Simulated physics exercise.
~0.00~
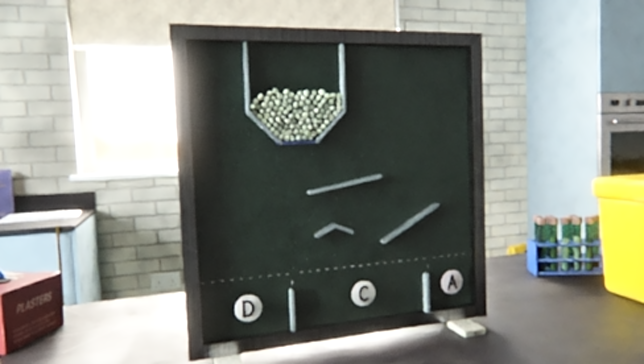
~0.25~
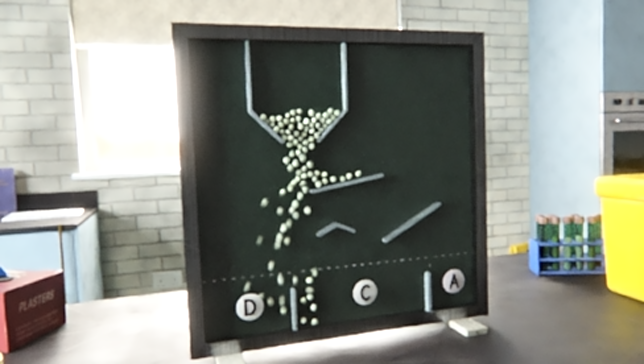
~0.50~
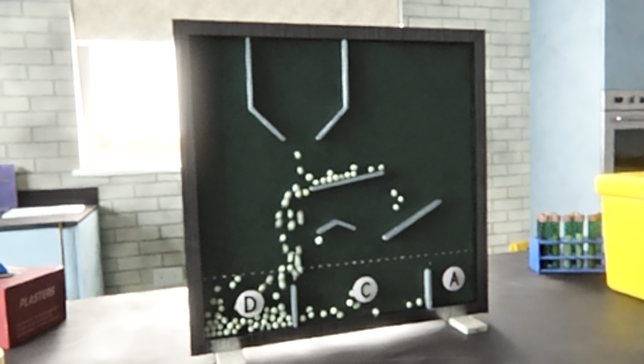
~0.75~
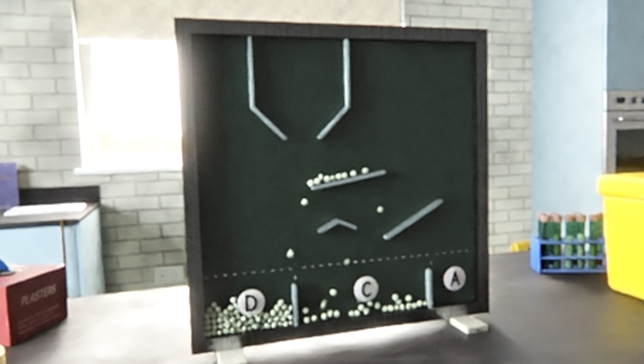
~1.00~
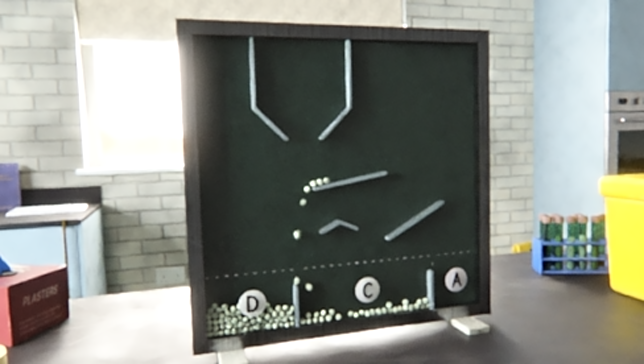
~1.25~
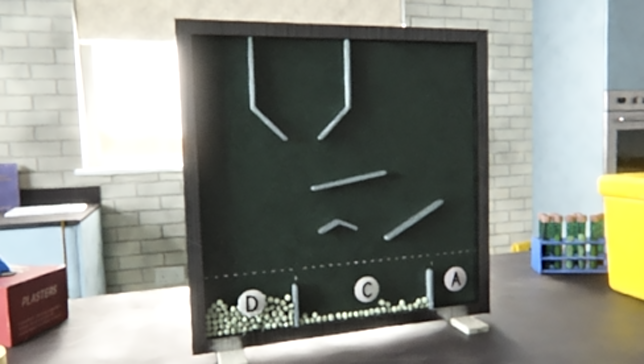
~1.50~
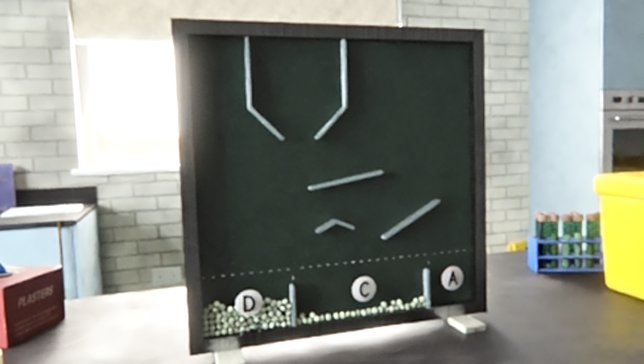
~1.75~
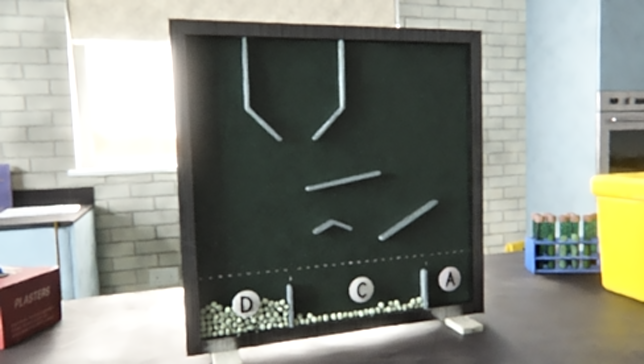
To begin with, small pale balls rest in a funnel-shaped hopper at the top of a dark upright case on a counter, above three slanted or bent bars and bins marked D, C and A. The hopper opens at the bottom and the balls pour out, most falling down the left side while some land on the upper sloping bar. D fills fastest as others scatter into C. The hopper empties, and the last balls roll off the bar's lower left end. Finally all lie still, with D holding the most, a thinner layer in C, and A empty.
